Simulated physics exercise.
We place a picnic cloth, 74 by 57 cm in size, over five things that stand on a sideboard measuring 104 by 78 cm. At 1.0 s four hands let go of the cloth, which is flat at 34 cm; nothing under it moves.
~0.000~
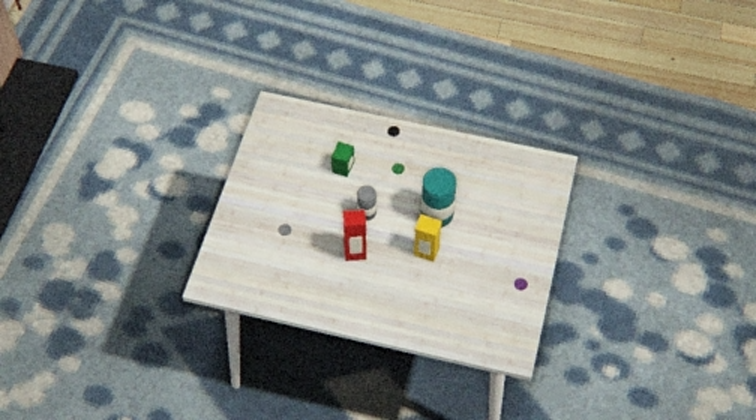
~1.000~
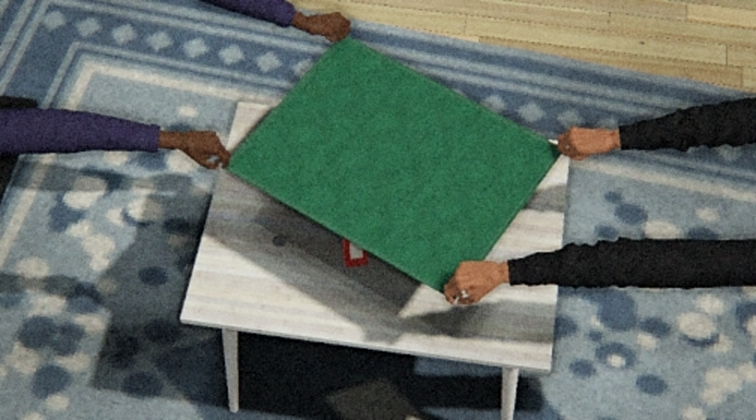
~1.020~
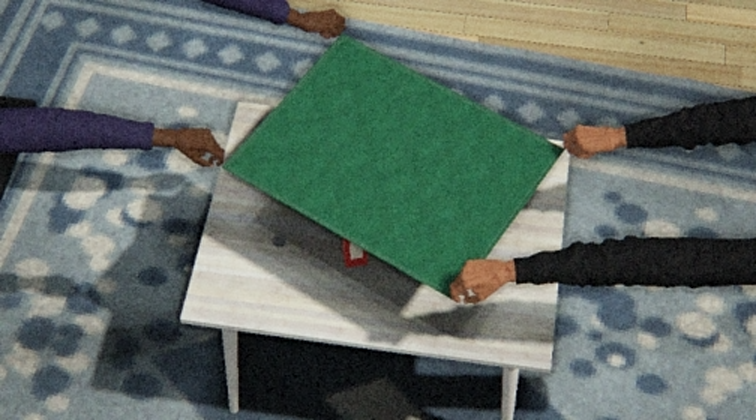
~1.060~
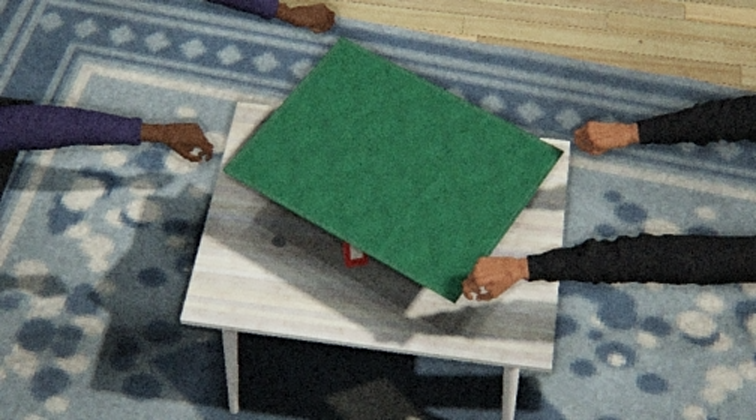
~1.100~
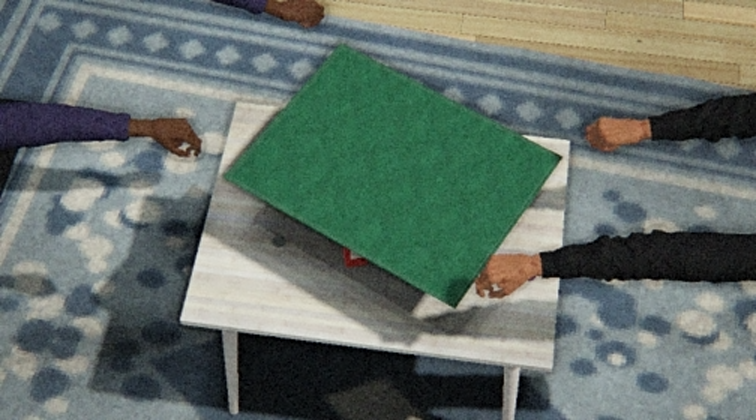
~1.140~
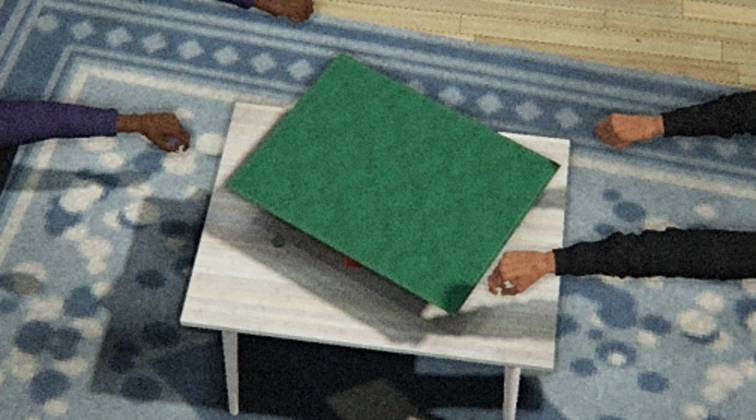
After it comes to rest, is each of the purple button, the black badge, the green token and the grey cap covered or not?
In order: The purple button remains in the open; the black badge stays uncovered; the green token gets covered; the grey cap gets covered.
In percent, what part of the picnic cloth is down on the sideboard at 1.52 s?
I'd put it near 10 in a hundred.
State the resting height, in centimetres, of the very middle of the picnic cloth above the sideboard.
Roughly 19 cm high.
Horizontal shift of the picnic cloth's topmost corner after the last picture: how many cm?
8 cm.
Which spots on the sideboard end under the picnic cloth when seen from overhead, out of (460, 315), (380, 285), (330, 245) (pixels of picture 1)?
The first is left exposed; the second is hidden; the third is hidden.
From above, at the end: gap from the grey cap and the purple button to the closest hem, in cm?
I'd put the first at about 4 cm and the second at about 12 cm.
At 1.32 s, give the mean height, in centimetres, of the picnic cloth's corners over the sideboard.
I'd put their mean height at around 0 cm.
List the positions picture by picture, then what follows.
In the first picture, shows, purple button (521, 284); black badge (394, 131); green token (398, 168); grey cap (285, 230); teal canister (440, 181), 19 cm tall; yellow carton (428, 225), 16 cm tall; red box (354, 218), 21 cm tall; grey tin (367, 193), 11 cm tall; green carton (343, 151), 9 cm tall.
In the second picture, shows, picnic cloth corners (222, 167) (342, 34) (565, 149) (454, 301); highest point 34 cm, lowest 34 cm.
In the third picture, shows, picnic cloth corners (222, 167) (342, 34); highest point 34 cm, lowest 34 cm.
In the fourth picture, shows, picnic cloth corners (222, 171) (342, 37); highest point 32 cm, lowest 32 cm.
In the fifth picture, shows, picnic cloth corners (223, 177) (341, 44); highest point 29 cm, lowest 29 cm.
In the sixth picture, shows, picnic cloth corners (225, 187) (341, 54) (561, 166) (455, 317); highest point 26 cm, lowest 25 cm.
At 1.3 s, 10 % of it is down, spanning 75 by 70 cm, above grey cap, green token.
At 1.5 s, 10 % of it is down, spanning 74 by 66 cm, above grey cap, green token.
At 1.7 s, 10 % of it is down, spanning 70 by 67 cm, above grey cap, green token.
At 1.9 s, 15 % of it is down, spanning 70 by 67 cm, above grey cap, green token.
At 2.7 s, 15 % of it is down, spanning 70 by 67 cm, above grey cap, green token.
